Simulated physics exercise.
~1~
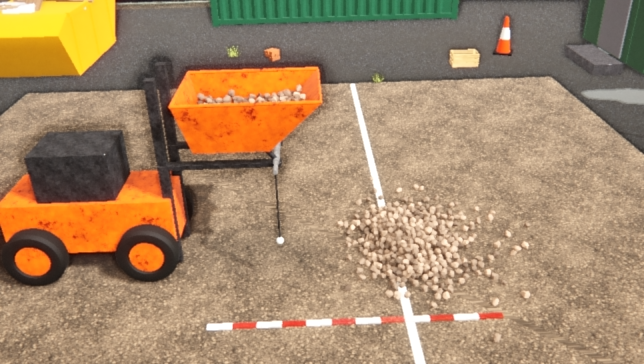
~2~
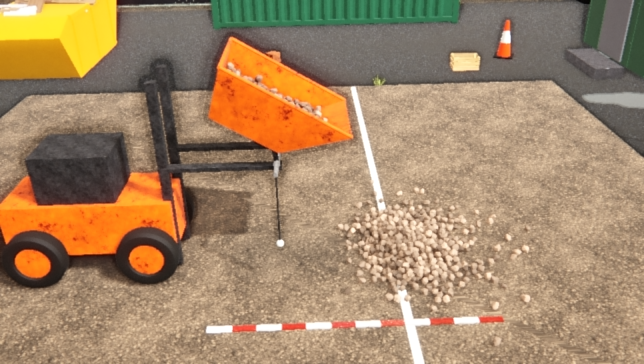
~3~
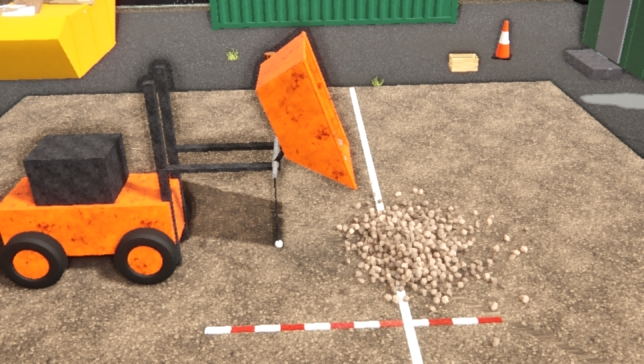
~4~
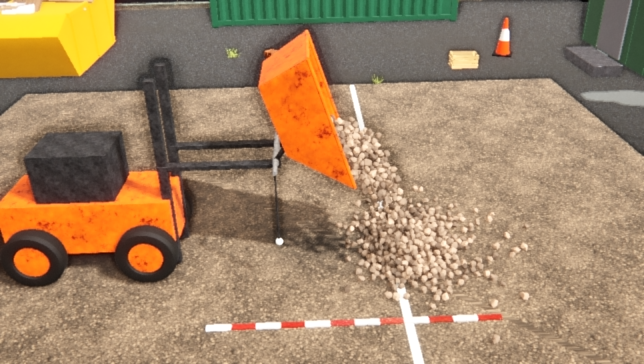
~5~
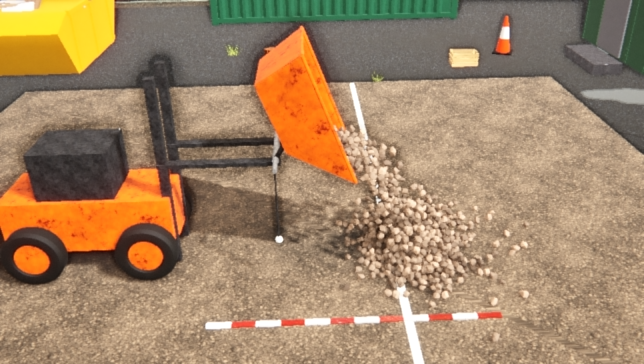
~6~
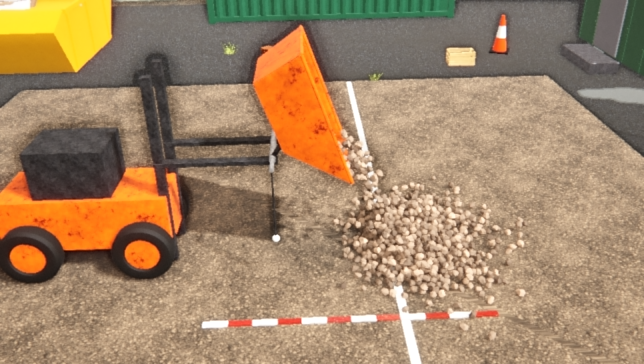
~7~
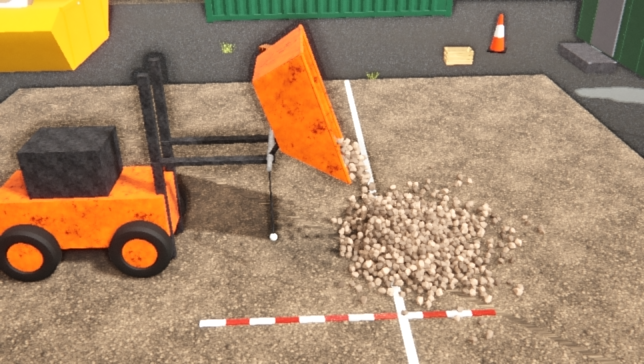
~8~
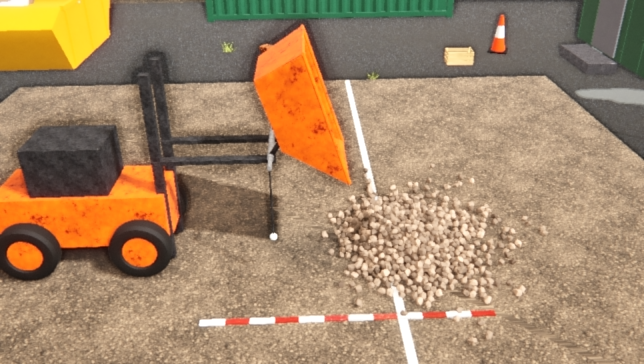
An orange skip on a wheeled machine tips right and empties its stones onto the loose pile.
